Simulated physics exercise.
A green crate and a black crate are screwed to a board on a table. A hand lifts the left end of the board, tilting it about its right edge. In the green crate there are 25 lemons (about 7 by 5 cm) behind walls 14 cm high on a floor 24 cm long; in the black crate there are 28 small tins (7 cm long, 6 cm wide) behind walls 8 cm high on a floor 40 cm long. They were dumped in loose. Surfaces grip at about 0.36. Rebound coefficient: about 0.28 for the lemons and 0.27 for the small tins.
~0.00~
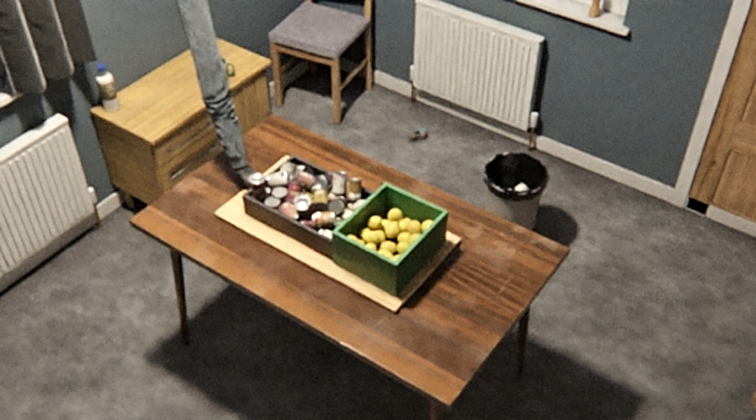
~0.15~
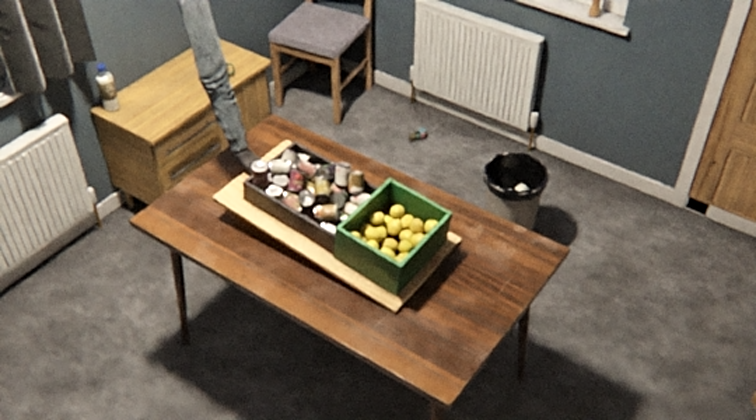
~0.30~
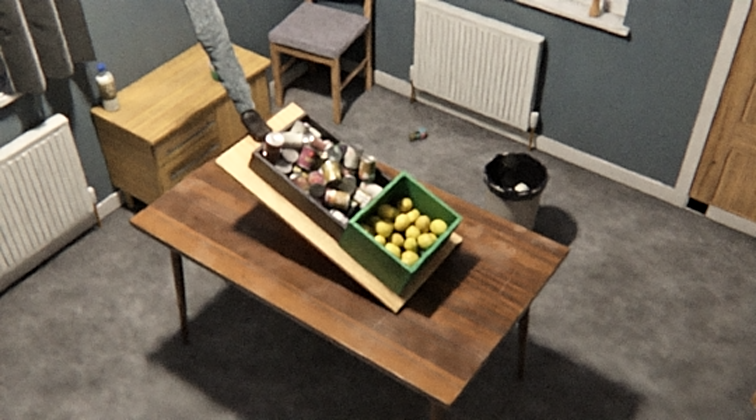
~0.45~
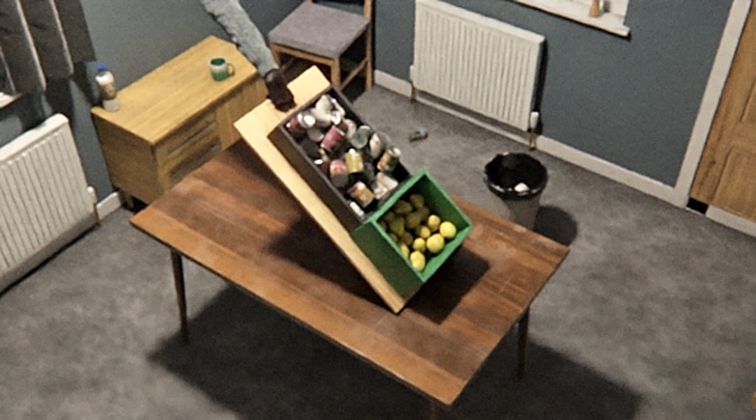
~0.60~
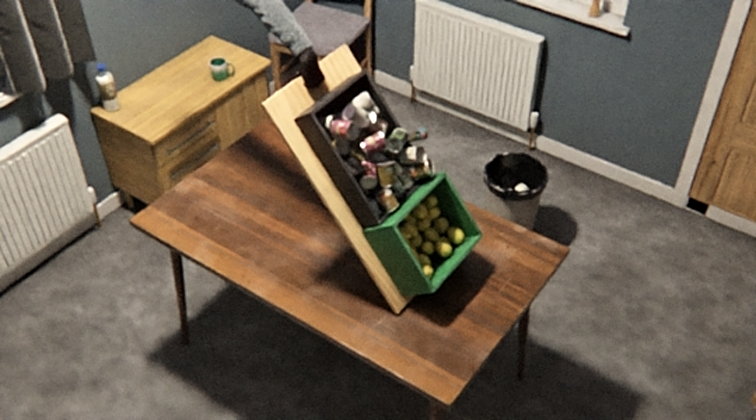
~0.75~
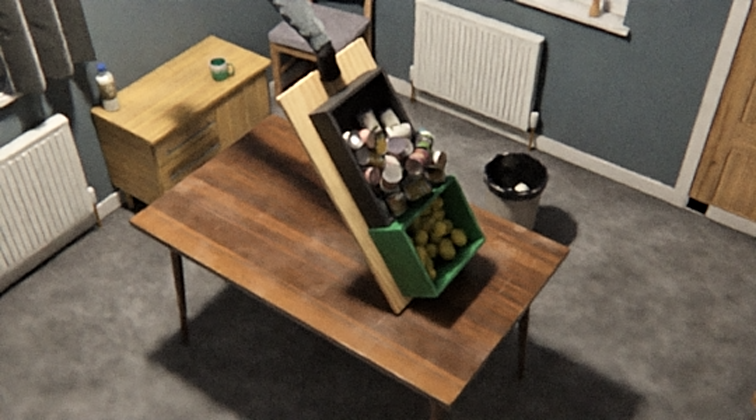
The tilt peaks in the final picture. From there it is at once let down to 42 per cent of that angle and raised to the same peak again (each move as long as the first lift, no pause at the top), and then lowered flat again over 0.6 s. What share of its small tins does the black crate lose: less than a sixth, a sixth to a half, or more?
It sheds from a sixth to a half of them.
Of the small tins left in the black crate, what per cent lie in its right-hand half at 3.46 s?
About 60 per cent.
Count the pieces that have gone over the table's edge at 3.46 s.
Some 5 pieces.
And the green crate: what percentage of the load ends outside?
About: Green crate 0 per cent.
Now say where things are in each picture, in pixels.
In the first picture (each is followed by its nearest rim corner in this view, unless another is named), black crate (by its farthest rim corner), (295, 156); green crate, (394, 262); 0° from level; none out.
The second picture shows black crate, (297, 143); green crate, (399, 264); 6° from level.
The third picture shows green crate, (410, 269); 20° from level.
The fourth picture shows green crate, (423, 279); 37° from level.
The fifth picture shows green crate, (433, 288); 51° from level.
The sixth picture shows green crate, (436, 292); 57° from level; none out.
After 1.18 s, tilt 37°; green crate 25 in, 0 out and black crate 21 in, 7 out.
After 1.72 s, tilt 31°; green crate 25 in, 0 out and black crate 21 in, 7 out.
After 2.48 s, tilt 38°; green crate 25 in, 0 out and black crate 21 in, 7 out.
Outcome (at 3.46 s), green crate 25 in, 0 out and black crate 21 in, 7 out. Asked share, 7 of 28, 25 per cent.
